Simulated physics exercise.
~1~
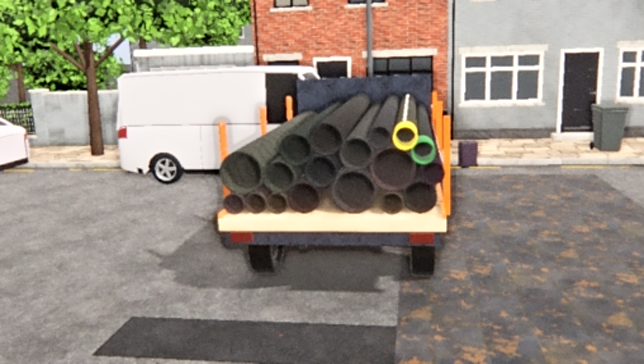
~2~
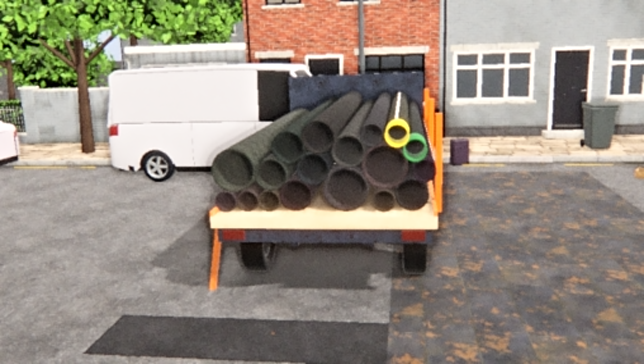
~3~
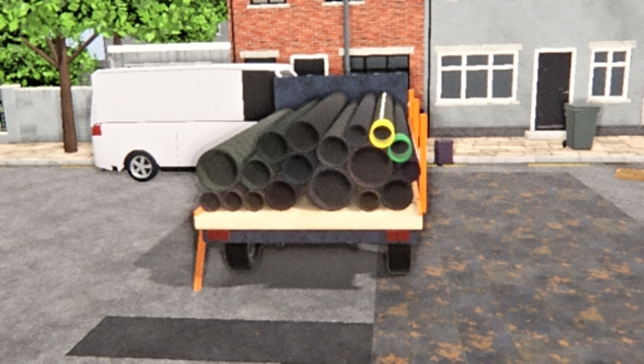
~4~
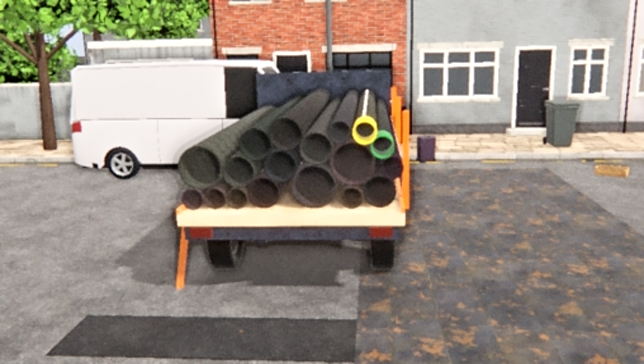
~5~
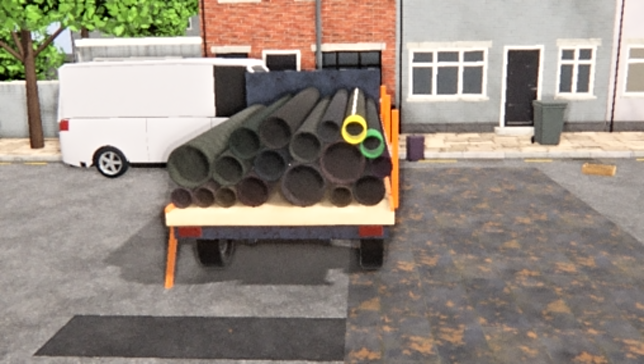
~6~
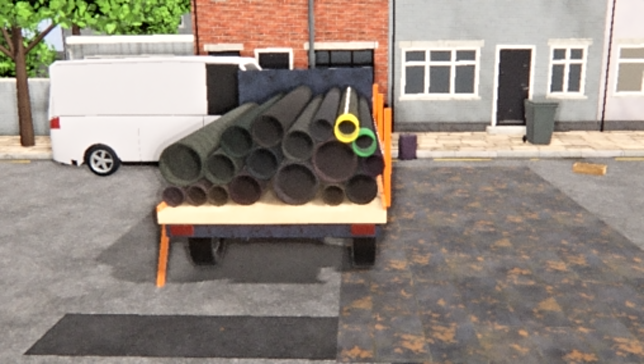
The clip shows a stack of dark pipes, with one yellow and one green, on a flatbed trailer parked near a white van. The orange posts on the left swing down as the view pans slightly right, and the pipes stay piled on the deck.
